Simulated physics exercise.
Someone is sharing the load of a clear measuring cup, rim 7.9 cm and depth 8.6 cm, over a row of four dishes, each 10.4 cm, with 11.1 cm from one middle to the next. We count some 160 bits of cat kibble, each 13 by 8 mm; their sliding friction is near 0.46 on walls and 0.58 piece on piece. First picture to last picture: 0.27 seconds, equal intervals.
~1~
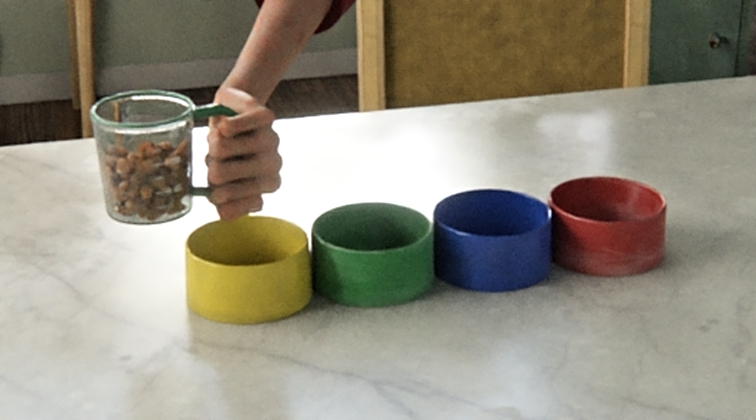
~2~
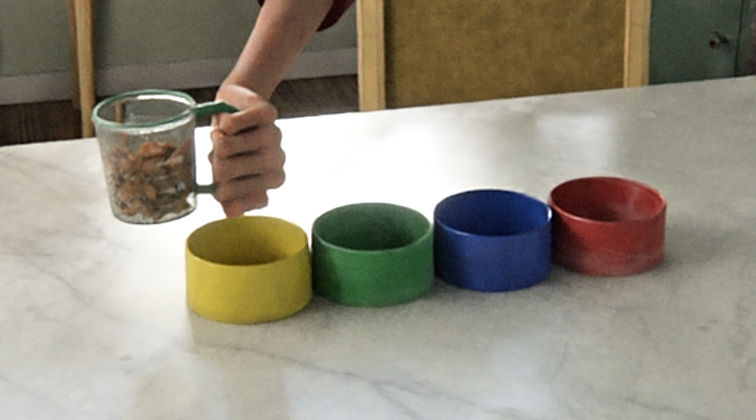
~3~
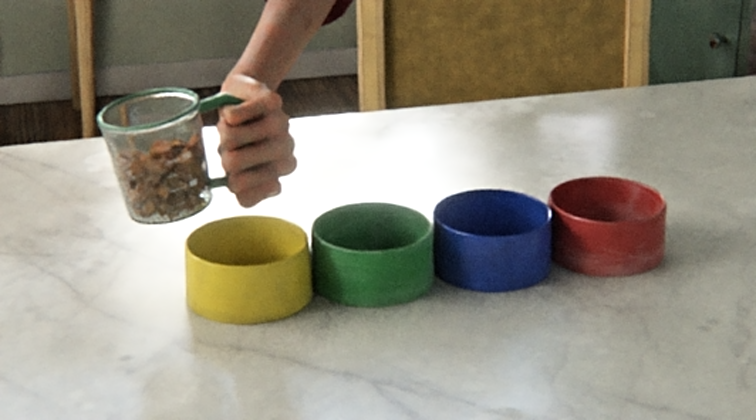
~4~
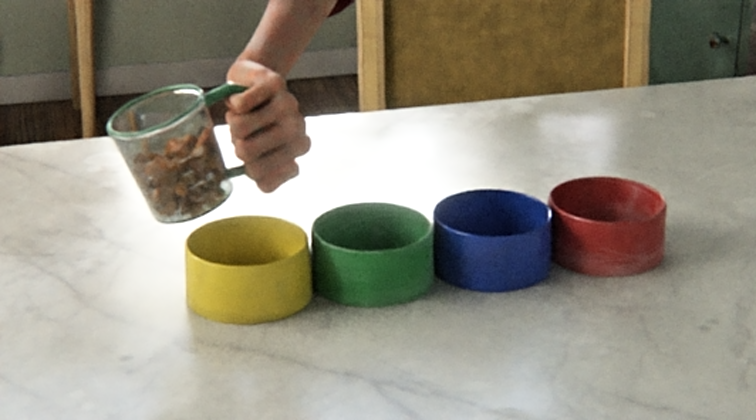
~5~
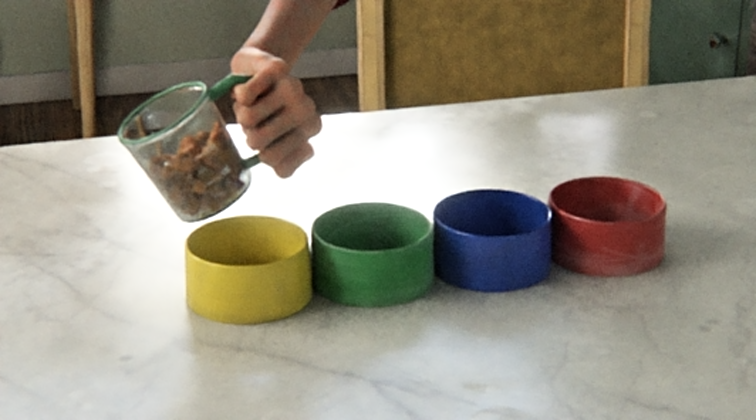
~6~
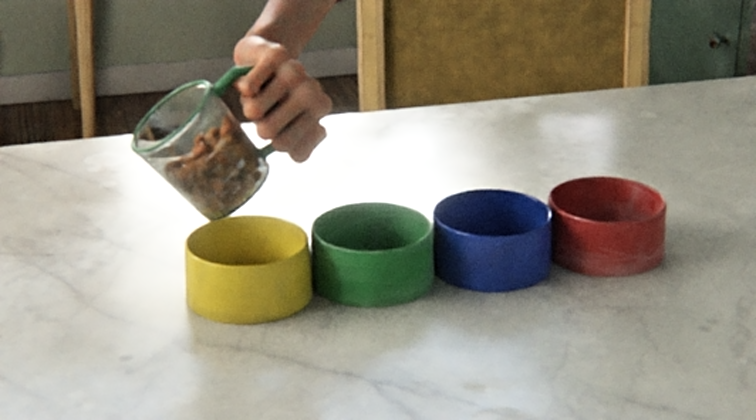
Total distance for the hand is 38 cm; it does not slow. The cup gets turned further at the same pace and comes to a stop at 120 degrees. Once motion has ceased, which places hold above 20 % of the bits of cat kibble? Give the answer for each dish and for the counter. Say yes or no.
Red dish: No, blue dish: No, green dish: Yes, yellow dish: Yes, counter: No.
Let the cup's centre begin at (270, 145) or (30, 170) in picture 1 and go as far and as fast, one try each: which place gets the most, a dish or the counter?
Blue, then yellow.
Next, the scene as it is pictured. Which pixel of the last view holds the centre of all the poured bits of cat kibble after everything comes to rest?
Approximately (345, 272) in the last picture.
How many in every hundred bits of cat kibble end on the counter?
Estimate: Close to 10 %.
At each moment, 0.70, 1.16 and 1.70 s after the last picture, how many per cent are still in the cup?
In order, near 35 %, 0 % and 0 %.
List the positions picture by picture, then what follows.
Cup at (146, 159), tilt 0 degrees, lip at (93, 114), moved 0.0 cm; middle of the pieces at (151, 175); yellow dish at (247, 241); green dish at (372, 226); blue dish at (492, 213); red dish at (607, 200), in the first picture.
Cup at (150, 159), tilt 2 degrees, lip at (94, 115), moved 0.3 cm; middle of the pieces at (155, 175), in the second picture.
Cup at (160, 158), tilt 8 degrees, lip at (100, 120), moved 1.1 cm; middle of the pieces at (167, 173), in the third picture.
Cup at (175, 156), tilt 17 degrees, lip at (109, 128), moved 2.3 cm; middle of the pieces at (184, 170), in the fourth picture.
Cup at (189, 155), tilt 27 degrees, lip at (120, 137), moved 3.5 cm; middle of the pieces at (201, 167), in the fifth picture.
Cup at (204, 153), tilt 36 degrees, lip at (133, 147), moved 4.7 cm; middle of the pieces at (217, 164); yellow dish at (247, 241); green dish at (372, 226); blue dish at (492, 213); red dish at (607, 200), in the sixth picture.
Then, 0.70 s after the last picture, tilt 120 degrees; cup holds 35 %, green 25 %, yellow 25 %.
Then, 1.16 s after the last picture, tilt 120 degrees; cup holds 0 %, green 60 %, yellow 30 %.
Then, 1.70 s after the last picture, tilt 120 degrees; cup holds 0 %, green 60 %, yellow 30 %.
In the end, red 0 %, blue 0 %, green 60 %, yellow 30 %, counter 10 %.
